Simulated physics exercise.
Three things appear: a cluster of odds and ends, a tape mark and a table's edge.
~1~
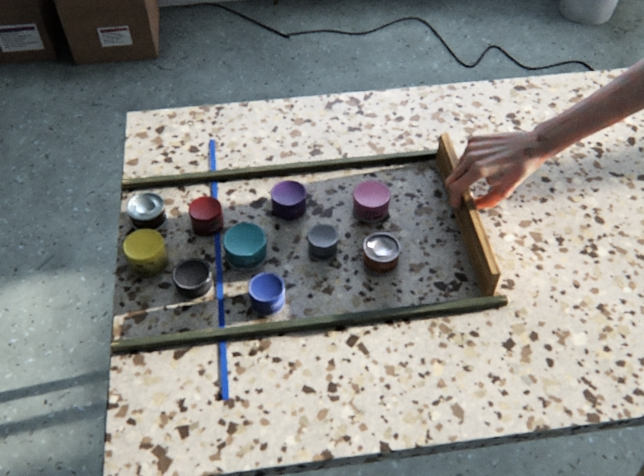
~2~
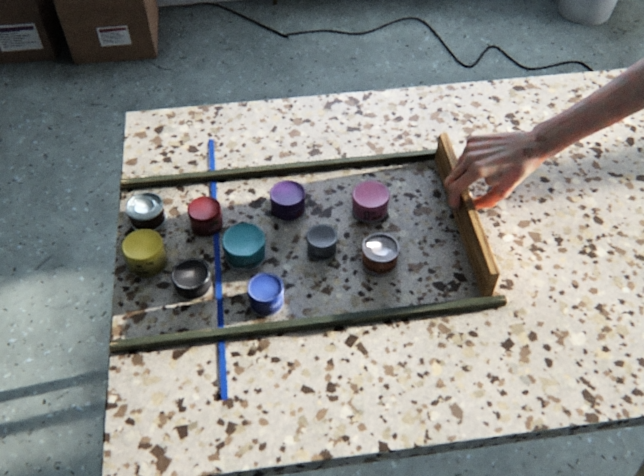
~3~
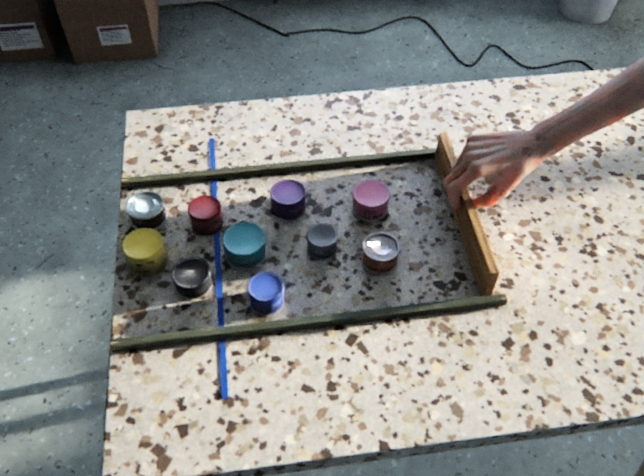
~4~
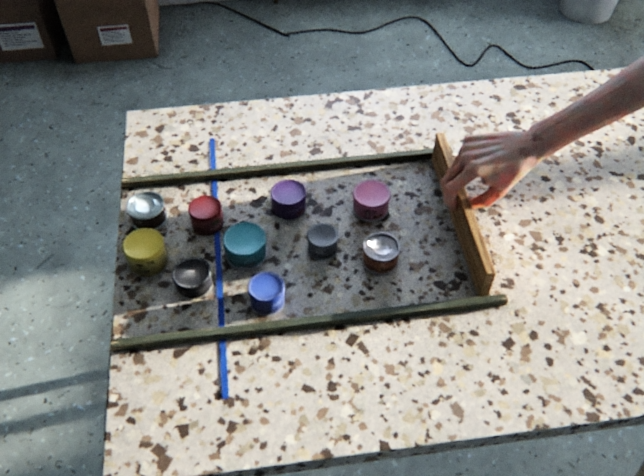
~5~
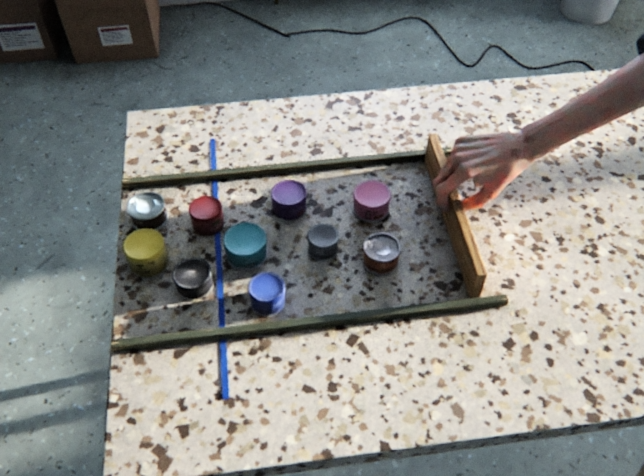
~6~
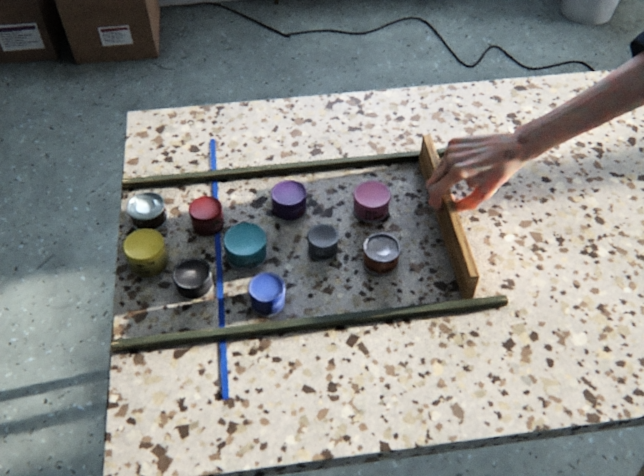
A hand slides a wooden board slightly left toward a group of colourful round containers.
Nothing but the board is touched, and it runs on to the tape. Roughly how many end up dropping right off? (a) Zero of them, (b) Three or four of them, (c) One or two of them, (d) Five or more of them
a.
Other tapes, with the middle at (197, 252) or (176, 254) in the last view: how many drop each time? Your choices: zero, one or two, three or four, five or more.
Counts by place: One or two, then one or two.
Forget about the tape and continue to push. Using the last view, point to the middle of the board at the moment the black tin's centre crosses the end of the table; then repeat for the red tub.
The middle is at (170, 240) when it's the black tin, and at (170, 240) when it's the red tub.
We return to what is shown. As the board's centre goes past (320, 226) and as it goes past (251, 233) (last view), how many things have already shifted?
Respectively 4 and 7.
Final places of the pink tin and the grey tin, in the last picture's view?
Result: One about (198, 224), other about (202, 250).
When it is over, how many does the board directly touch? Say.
At rest, 5 are in contact.
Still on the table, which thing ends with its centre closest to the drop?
It's the yellow tub.
A little later, none off yet; brown tin at rest near (148, 212); yellow tub at rest near (146, 253); black tin at rest near (193, 279).
When it is over, the number that fall off is zero.
